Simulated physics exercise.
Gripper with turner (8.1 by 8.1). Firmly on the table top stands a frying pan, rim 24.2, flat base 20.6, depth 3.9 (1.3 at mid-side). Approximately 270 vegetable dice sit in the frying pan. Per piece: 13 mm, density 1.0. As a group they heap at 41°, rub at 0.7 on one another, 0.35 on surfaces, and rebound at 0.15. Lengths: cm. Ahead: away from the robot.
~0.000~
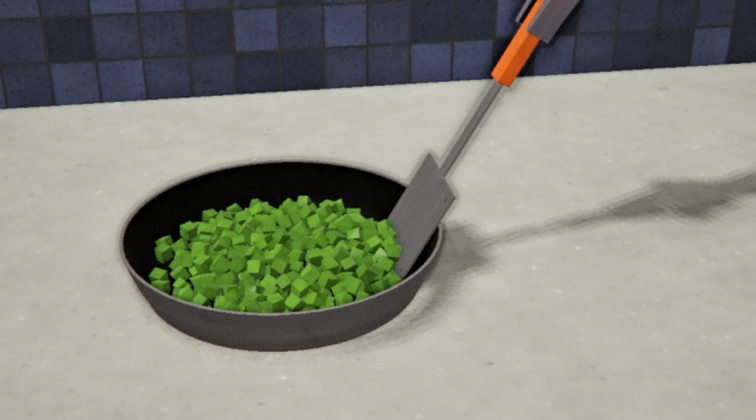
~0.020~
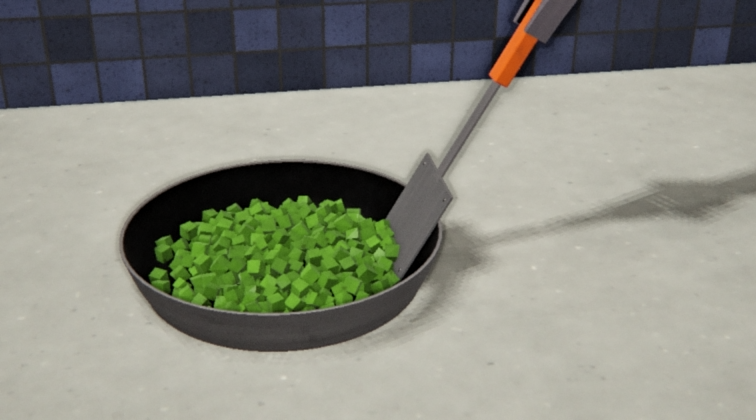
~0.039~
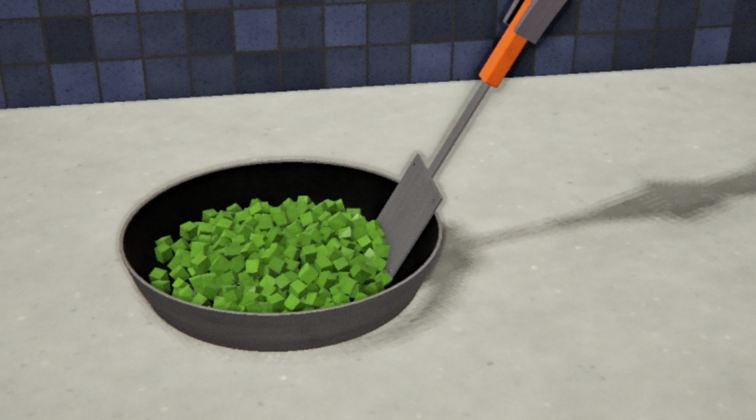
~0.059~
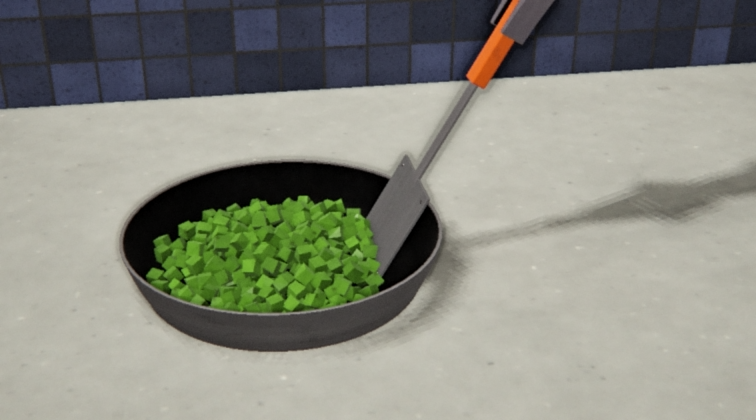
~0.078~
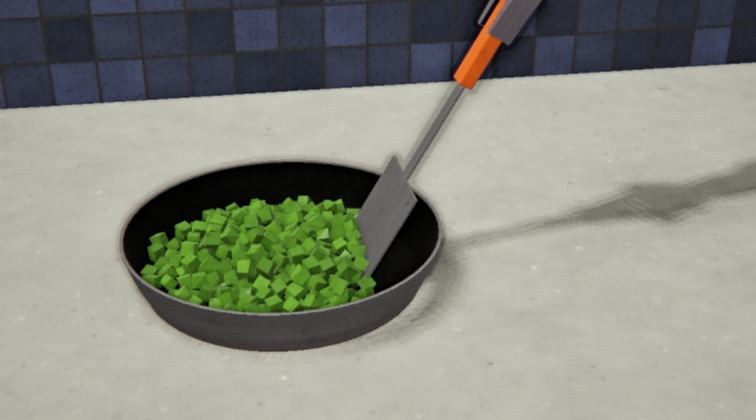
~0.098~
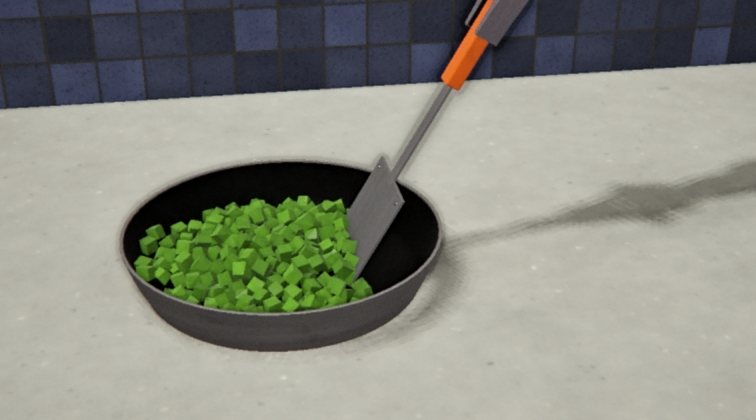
A turner with an orange and grey handle slid slowly leftward through a dark frying pan on the pale countertop, pushing the heap of small green vegetable cubes away from the right side.
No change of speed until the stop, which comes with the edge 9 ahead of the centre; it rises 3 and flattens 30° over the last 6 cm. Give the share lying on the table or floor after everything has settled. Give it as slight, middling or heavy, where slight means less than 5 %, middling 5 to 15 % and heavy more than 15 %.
Middling.
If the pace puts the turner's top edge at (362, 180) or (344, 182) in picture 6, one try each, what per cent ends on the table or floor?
15 % and 25 %.
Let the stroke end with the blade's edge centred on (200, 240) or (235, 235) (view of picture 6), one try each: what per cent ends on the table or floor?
Respectively about 0 and 0 percent end on the table or floor.
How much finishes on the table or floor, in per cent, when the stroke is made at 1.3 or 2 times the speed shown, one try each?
The two tries give roughly 15 and 30 in a hundred.
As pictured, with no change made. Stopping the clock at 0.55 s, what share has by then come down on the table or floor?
6 per cent.
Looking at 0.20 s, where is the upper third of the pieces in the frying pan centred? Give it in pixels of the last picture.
At about (233, 243).
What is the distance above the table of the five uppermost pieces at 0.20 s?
They are around 4 cm up.
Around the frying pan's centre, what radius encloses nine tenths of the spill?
Distance: Approx. 20 cm.
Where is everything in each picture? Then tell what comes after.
In the first picture, turner top edge at (442, 174), sloping 60°; upper third of the load around (293, 245), from x 160 to 395, top at y 205; 266 in the frying pan.
In the second picture, turner top edge at (440, 174), sloping 60°; upper third of the load around (294, 245), from x 160 to 390, top at y 205.
In the third picture, turner top edge at (430, 175), sloping 60°; upper third of the load around (292, 244), from x 160 to 385, top at y 205.
In the fourth picture, turner top edge at (417, 176), sloping 60°; upper third of the load around (278, 243), from x 155 to 385, top at y 205.
In the fifth picture, turner top edge at (405, 177), sloping 60°; upper third of the load around (273, 242), from x 150 to 385, top at y 205.
In the sixth picture, turner top edge at (393, 178), sloping 60°; upper third of the load around (261, 245), from x 145 to 385, top at y 205; 266 in the frying pan.
After 0.20 s, sloping 60°, highest piece 5 above the table; 266 in the frying pan.
After 0.30 s, sloping 48°, highest piece 7 above the table; 266 in the frying pan.
After 0.55 s, sloping 30°, highest piece 7 above the table; 246 in the frying pan, 17 on the table or floor, 3 on the blade or in flight.
After 1.60 s, sloping 30°, highest piece 7 above the table; 245 in the frying pan, 21 on the table or floor.
At rest, 245 in the frying pan, 21 on the table or floor. That is 8 % on the table or floor.
